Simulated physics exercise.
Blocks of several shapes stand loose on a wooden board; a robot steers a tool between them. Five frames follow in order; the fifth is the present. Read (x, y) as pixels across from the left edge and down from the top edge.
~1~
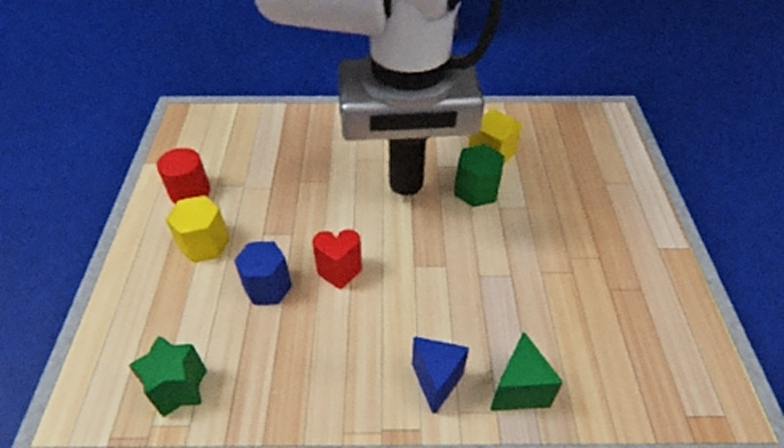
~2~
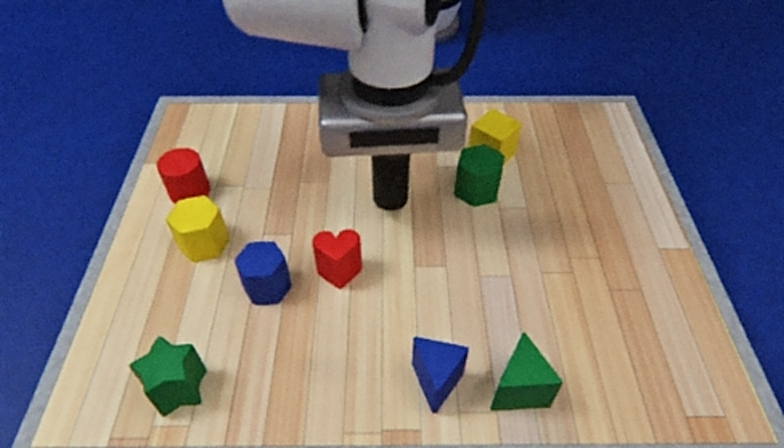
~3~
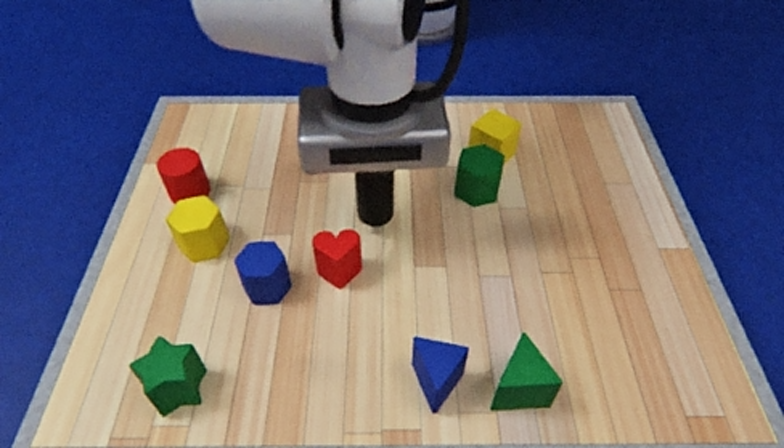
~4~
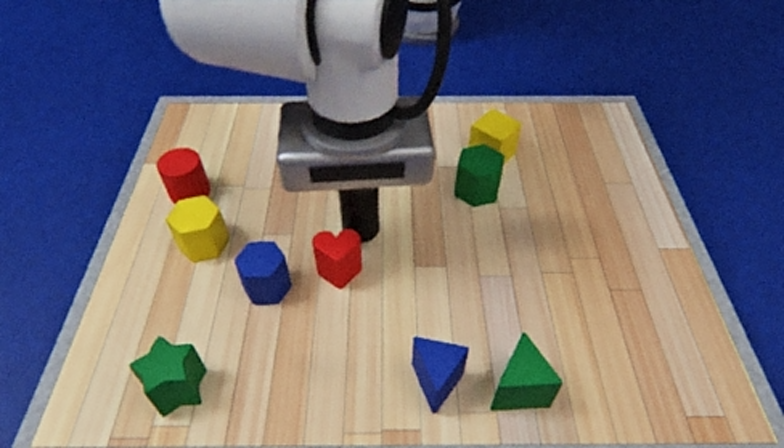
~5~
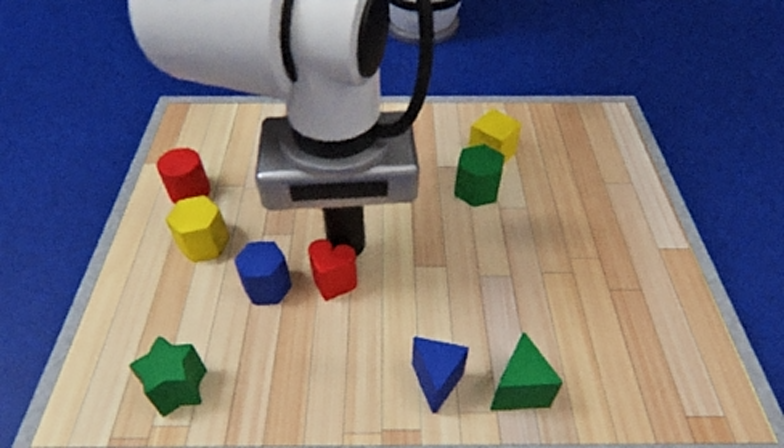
On a wooden board, a robot tool moves down and left, nudging the red heart.
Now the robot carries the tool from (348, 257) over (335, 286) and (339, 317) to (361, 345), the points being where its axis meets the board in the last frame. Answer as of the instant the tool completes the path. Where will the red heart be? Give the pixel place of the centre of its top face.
By then it is at (311, 322).
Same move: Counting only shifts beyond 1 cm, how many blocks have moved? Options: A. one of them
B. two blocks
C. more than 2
Choice A: One of them.
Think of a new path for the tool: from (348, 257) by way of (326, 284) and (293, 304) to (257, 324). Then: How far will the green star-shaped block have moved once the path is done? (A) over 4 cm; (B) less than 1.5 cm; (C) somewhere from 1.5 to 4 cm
I'll go with B - less than 1.5 cm.
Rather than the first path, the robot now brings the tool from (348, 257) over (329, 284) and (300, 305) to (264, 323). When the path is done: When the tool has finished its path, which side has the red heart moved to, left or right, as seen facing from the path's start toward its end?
Its shift is leftward.
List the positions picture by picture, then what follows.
Tip of the tool at (406, 185), middles of tops, blue hexagonal block at (259, 258), red heart at (336, 242), in the first frame.
Tool at (391, 199), nothing pushed, in the second frame.
Tool at (376, 214), nothing pushed, in the third frame.
Tool at (361, 230), nothing pushed, in the fourth frame.
Tool at (347, 246), blue hexagonal block at (259, 258), red heart at (330, 254), in the fifth frame.
The first path, step by step. One third of the way, tool at (333, 276); red heart at (315, 286).
Two thirds of the way, tool at (338, 308); red heart at (310, 316), turned 20° clockwise.
At the end, tool at (360, 335); blue hexagonal block unmoved; red heart at (311, 322), turned 40° clockwise.
